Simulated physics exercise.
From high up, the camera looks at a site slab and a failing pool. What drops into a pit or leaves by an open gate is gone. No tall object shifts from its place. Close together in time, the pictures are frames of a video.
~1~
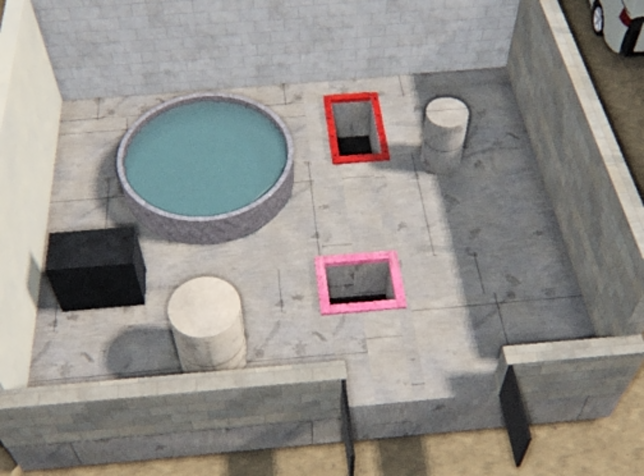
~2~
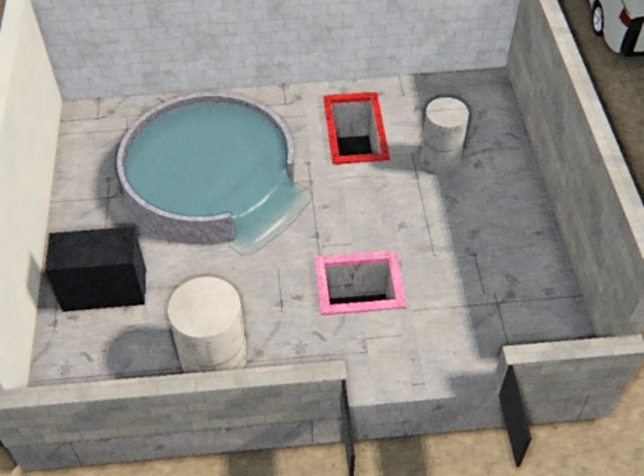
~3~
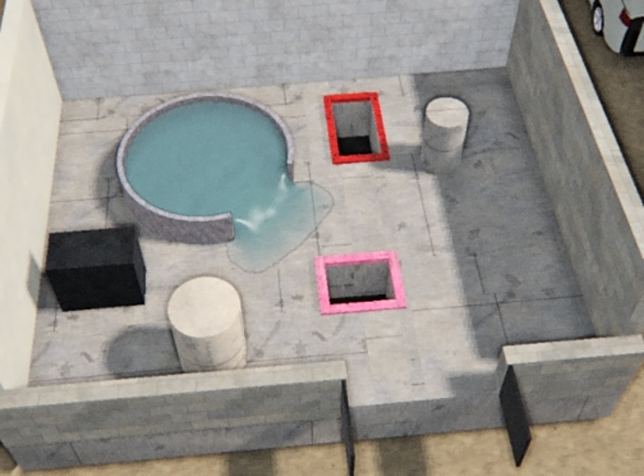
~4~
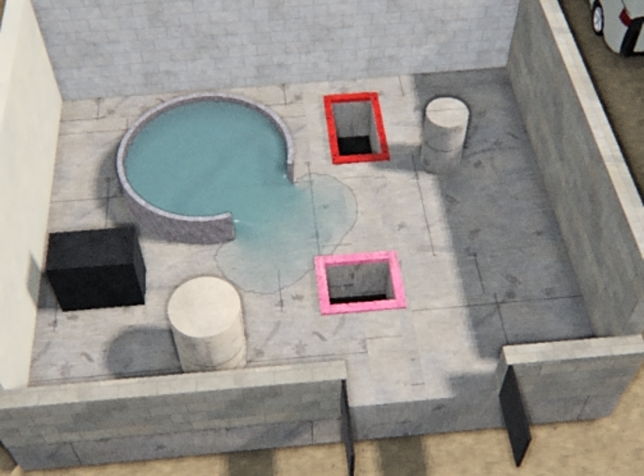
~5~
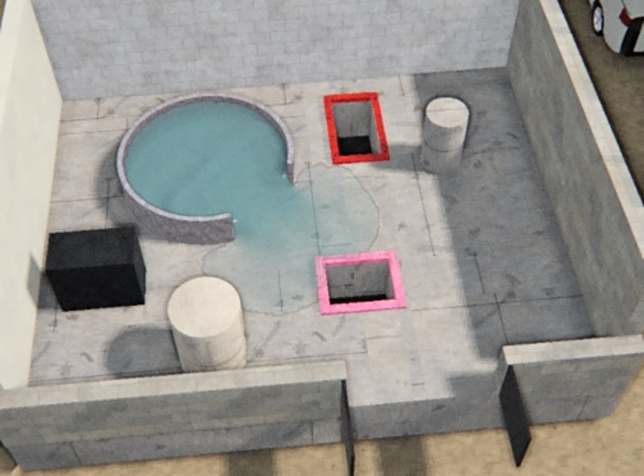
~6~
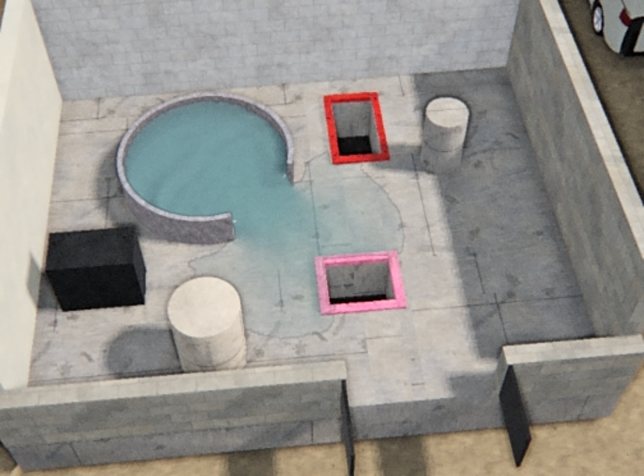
At first, still water fills a round pool on a walled slab with a red-edged pit, a pink-edged pit, pale cylinders and a black block. Then the pool's lower right side opens and water pours out, spreading in a widening, thinning sheet across the slab to the pink-edged pit.
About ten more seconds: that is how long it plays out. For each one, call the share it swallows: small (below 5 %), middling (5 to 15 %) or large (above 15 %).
Calls: Gate - middling; red pit - small; pink pit - large.
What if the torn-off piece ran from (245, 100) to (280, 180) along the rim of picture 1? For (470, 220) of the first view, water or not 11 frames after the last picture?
Check at the given point: Inundated.
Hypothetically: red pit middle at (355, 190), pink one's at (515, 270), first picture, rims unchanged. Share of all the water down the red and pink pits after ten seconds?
Of the total, the red pit holds 12 per cent and the pink pit 4 per cent.
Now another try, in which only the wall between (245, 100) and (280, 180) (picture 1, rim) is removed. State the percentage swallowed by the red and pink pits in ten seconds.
The red pit gets 30 per cent and the pink pit 0 per cent.
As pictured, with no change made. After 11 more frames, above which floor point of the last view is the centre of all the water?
It's close to (255, 206).
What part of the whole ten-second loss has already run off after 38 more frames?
I'd put it near 80 in a hundred.
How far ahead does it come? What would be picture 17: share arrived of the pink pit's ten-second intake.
My estimate: Close to 45 per cent.
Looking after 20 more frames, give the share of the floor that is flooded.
Around 45 percent of it.
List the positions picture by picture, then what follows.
The first picture shows still water in the pool at (206, 157).
In the second picture, water pours out at (269, 211) and has run to (242, 249).
In the third picture, water pours out at (269, 212) and has run to (251, 265).
In the fourth picture, the front is at (257, 286), out from the gap at (269, 212).
In the fifth picture, water pours out at (269, 212) and has run to (294, 305).
In the sixth picture, the front is at (324, 326), out from the gap at (269, 212).
A moment on, water covers 20 % of the floor; the gate 0 %, the red pit 0 %, the pink pit 4 %.
Next, water covers 35 % of the floor; the gate 1 %, the red pit 0 %, the pink pit 9 %.
Then, water covers 45 % of the floor; the gate 3 %, the red pit 0 %, the pink pit 14 %.
Later, water covers 65 % of the floor; the gate 6 %, the red pit 0 %, the pink pit 17 %.
In the end, water covers 85 % of the floor; the gate 11 %, the red pit 0 %, the pink pit 19 %.
